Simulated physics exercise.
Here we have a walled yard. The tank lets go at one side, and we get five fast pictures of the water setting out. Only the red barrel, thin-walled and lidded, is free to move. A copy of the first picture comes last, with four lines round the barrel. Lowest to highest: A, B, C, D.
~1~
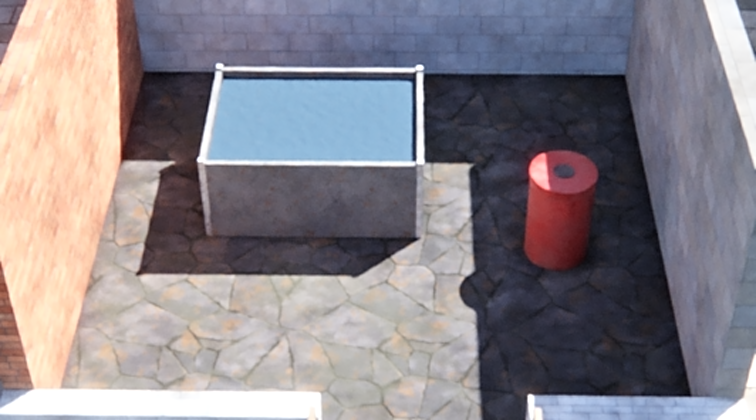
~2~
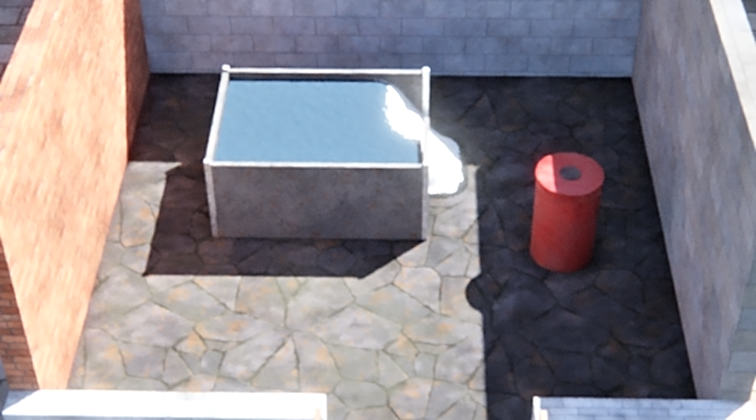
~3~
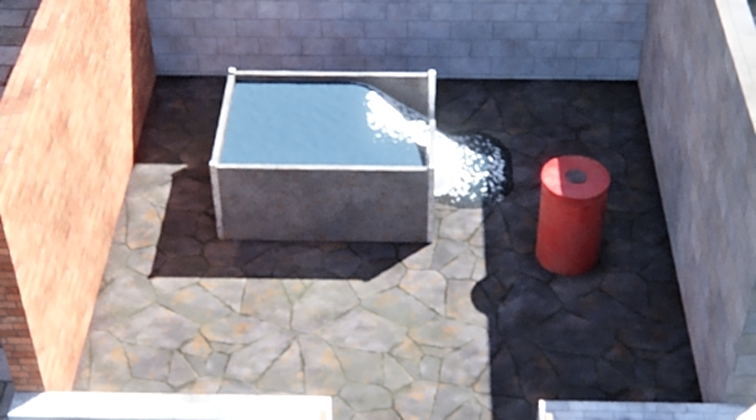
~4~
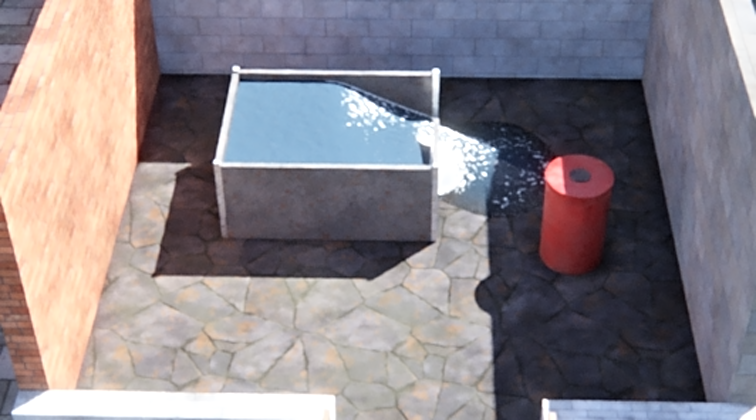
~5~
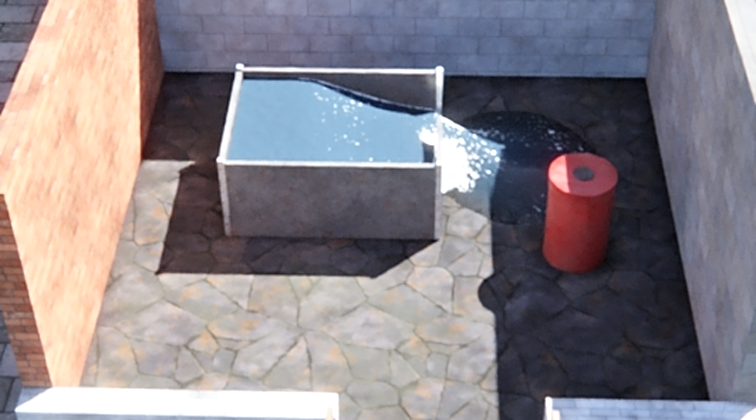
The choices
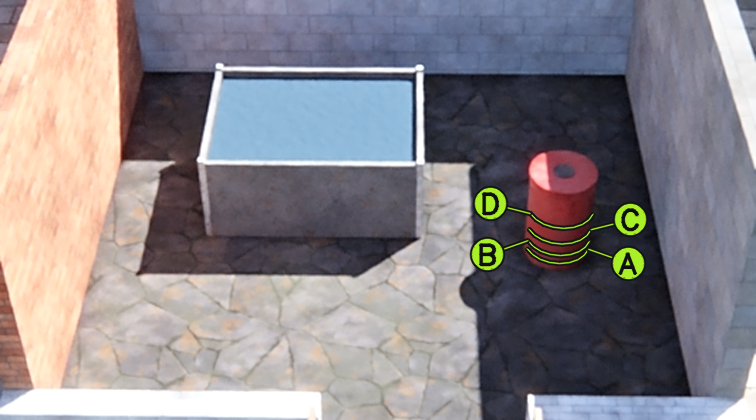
The clip shows a walled yard with a full rectangular water tank and a red barrel standing to its right; water pours out of the tank's right side and spreads across the stone floor towards the barrel.
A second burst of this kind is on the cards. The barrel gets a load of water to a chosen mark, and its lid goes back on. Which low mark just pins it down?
That is mark B.
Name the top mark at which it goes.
That would be A.
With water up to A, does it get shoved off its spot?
Yes.
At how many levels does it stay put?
Three.
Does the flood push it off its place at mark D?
No.
In lime, A at (559, 263); B at (560, 255); C at (561, 244); D at (563, 228); from the bottom up A, B, C, D.
If A is chosen, it is pushed about its own width away.
If B is chosen, it does not move.
If C is chosen, it does not move.
If D is chosen, it does not move.
